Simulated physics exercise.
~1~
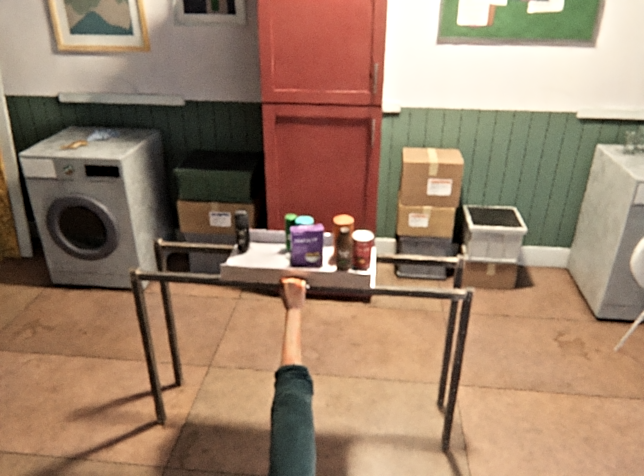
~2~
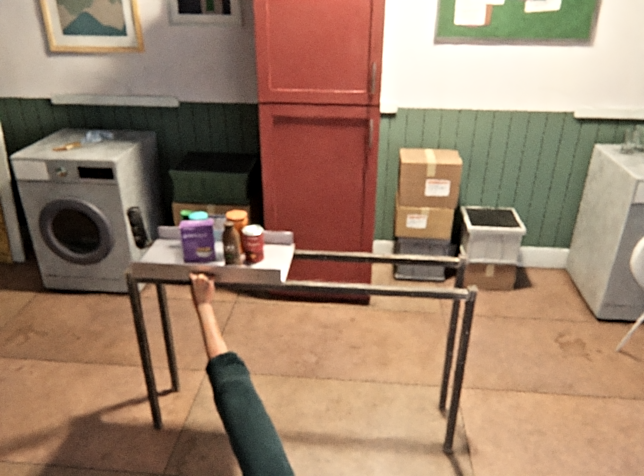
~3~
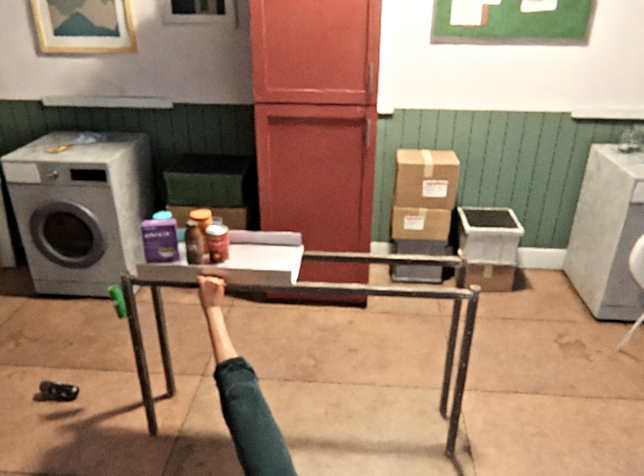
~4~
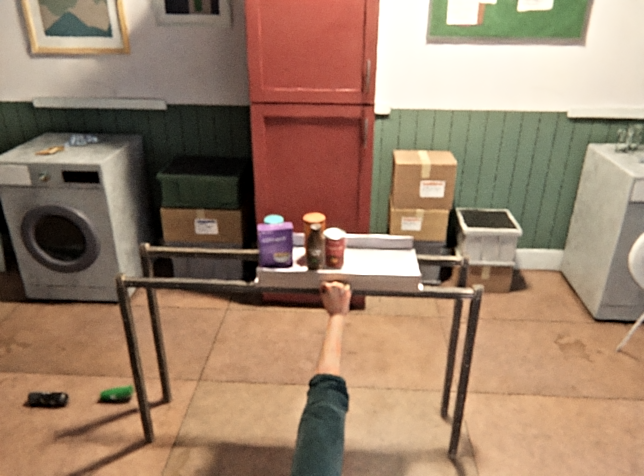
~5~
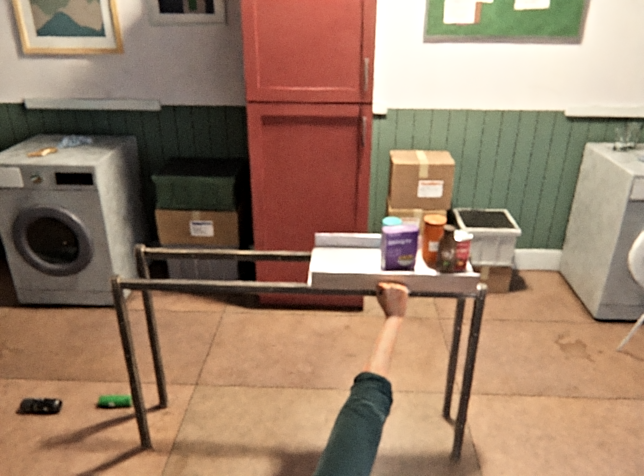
Two containers, one black and one green, fell to the floor as a hand slid a loaded white tray left along a metal rack; the hand then pushed the tray right, where it finished with the remaining items still standing on it.
